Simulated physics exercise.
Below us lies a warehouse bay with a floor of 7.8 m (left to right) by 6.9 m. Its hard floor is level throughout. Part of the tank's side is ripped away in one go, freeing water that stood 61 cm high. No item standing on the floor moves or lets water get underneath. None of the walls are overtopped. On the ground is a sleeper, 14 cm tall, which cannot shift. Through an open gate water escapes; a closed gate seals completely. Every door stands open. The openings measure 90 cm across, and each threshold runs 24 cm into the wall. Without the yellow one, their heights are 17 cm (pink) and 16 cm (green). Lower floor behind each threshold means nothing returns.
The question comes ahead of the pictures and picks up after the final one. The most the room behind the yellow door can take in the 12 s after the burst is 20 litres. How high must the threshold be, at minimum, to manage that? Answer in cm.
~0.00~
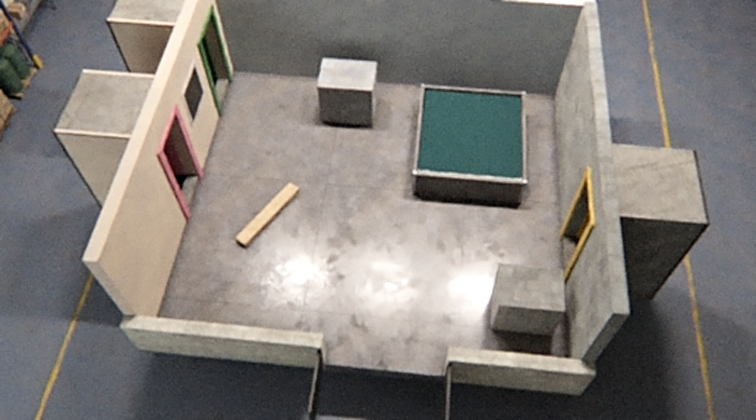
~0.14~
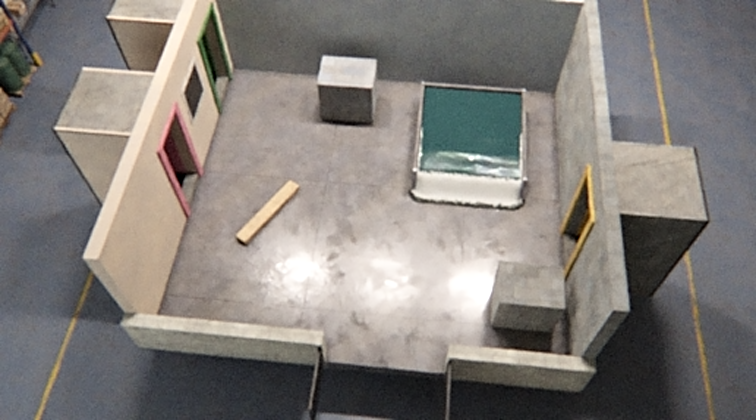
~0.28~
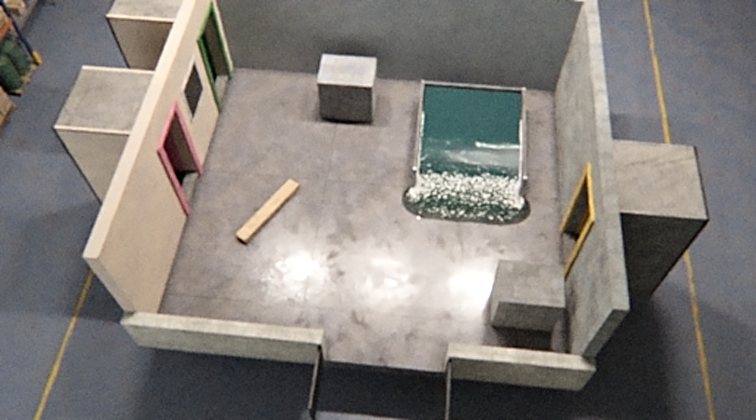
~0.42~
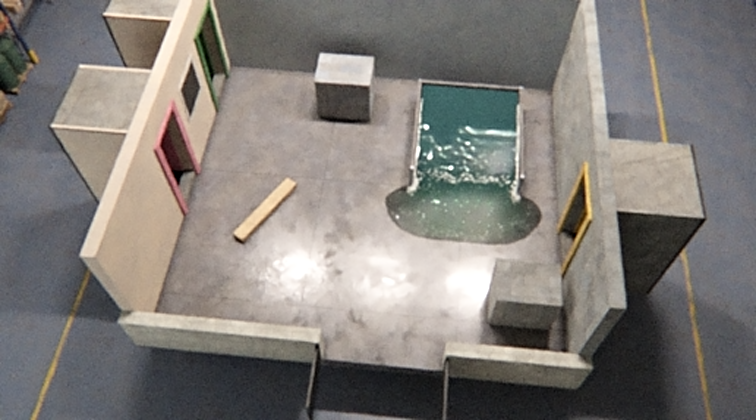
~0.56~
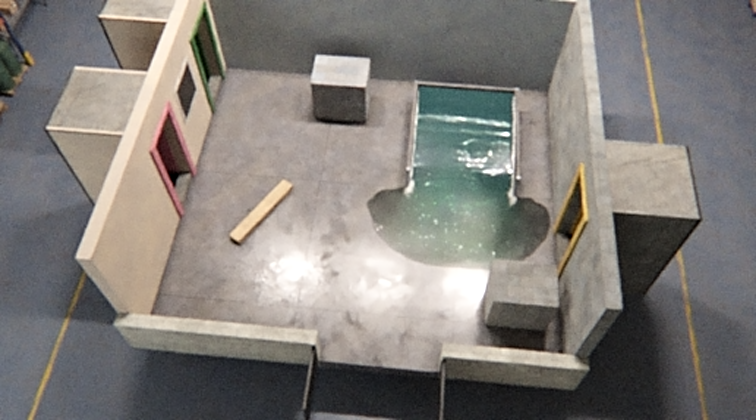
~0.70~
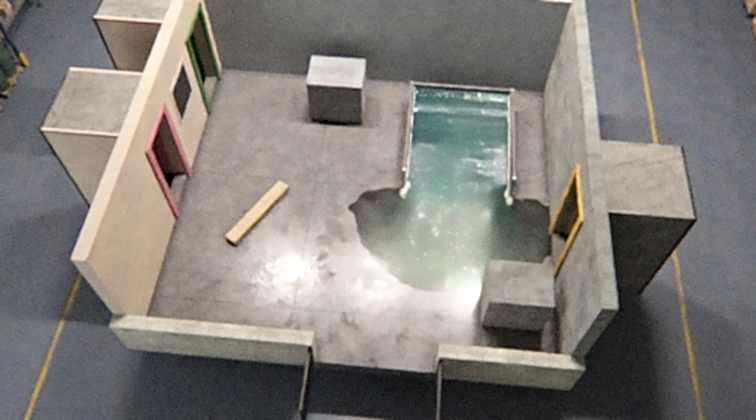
At least 18 cm.
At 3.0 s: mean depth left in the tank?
Near 17 cm, averaged.
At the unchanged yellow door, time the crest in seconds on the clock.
Near 2.6 s.
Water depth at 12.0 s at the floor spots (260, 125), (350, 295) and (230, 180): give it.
Close to 2, 2 and 3 cm deep.
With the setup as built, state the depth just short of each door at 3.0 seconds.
In cm - yellow: 22, pink: 0, green: 0.
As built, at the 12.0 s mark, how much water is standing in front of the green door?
You'd measure close to 4.5 cm there.
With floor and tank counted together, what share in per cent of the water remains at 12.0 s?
Remaining share: Around 58 %.
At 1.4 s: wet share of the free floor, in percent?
I'd estimate about 30 percent.
After 1.4 s water covers 30 % of the floor, deepest (32 cm) near (458, 362); 12 cm at the yellow door, 0 litres in over its 16 cm threshold.
After 3.0 s water covers 40 % of the floor, deepest (31 cm) near (555, 334); 22 cm at the yellow door, 22 litres in over its 16 cm threshold.
After 12.0 s water covers 95 % of the floor, deepest (10 cm) near (222, 70); 4 cm at the yellow door, 34 litres in over its 16 cm threshold.
At the yellow door as built, the water arrived by 0.8 s and peaked near 24 cm at 2.6 s.
Run again over the same 12 s with other heights there, 34 litres in over 16 cm, 9 litres over 21.5 cm. The limit of 20 litres is kept from about 18 cm up.
